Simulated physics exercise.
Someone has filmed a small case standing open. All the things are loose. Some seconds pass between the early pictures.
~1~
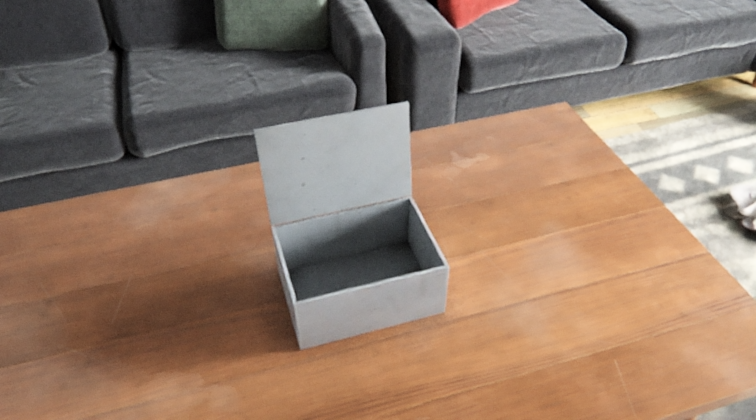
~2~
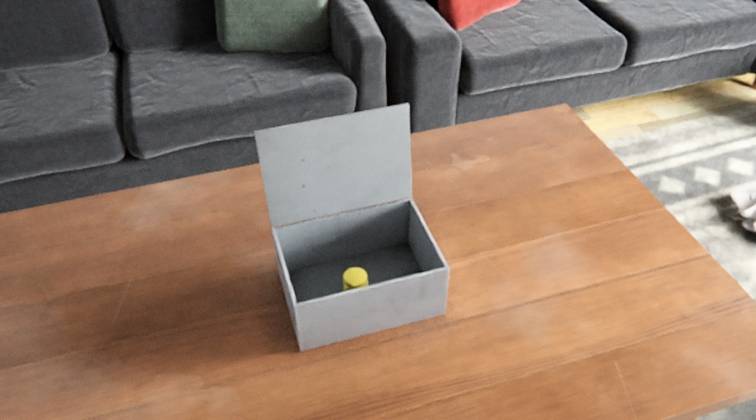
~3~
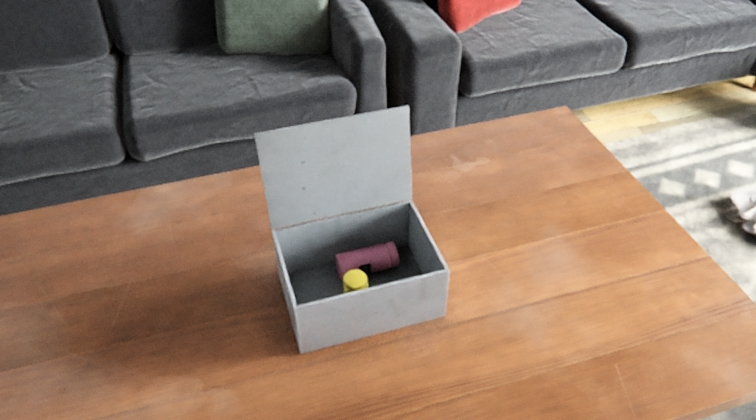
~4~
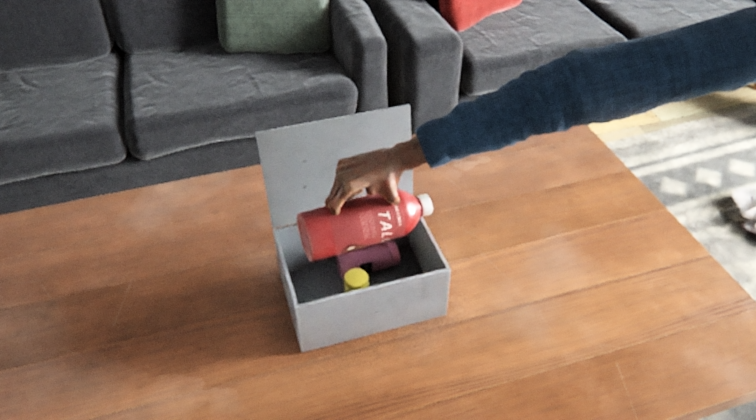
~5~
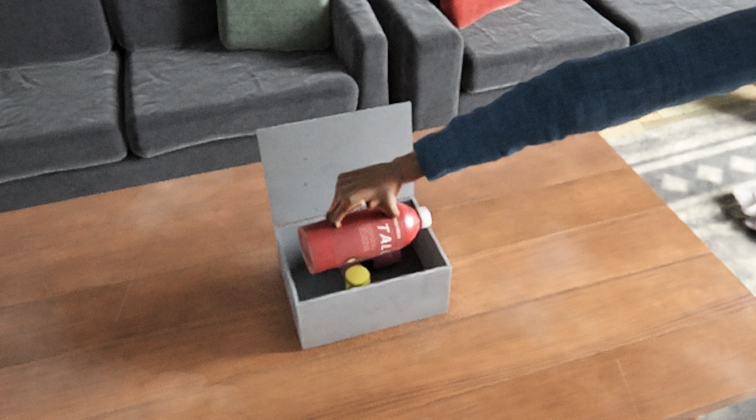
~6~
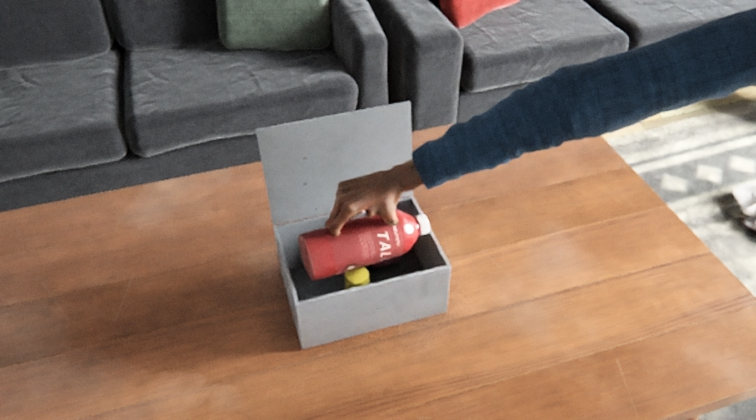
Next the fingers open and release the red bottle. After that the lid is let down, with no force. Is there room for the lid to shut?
It sits on the rim.
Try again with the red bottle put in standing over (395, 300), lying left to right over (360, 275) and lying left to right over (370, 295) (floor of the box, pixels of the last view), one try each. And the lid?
First try: It will not close; second try: It closes; third try: It closes.
Then, 0.90 s later than the last frame, lid starting down; red bottle moved about its own width near (357, 275); yellow shaker moved a little.
Then, 1.80 s later than the last frame, lid 47° above the rim; red bottle moved about its own width near (357, 275); yellow shaker moved a little.
When it is over, lid shut; moved from the start, red bottle; the other 2 as before. End places, in pixels of the last picture, red bottle near (357, 275).
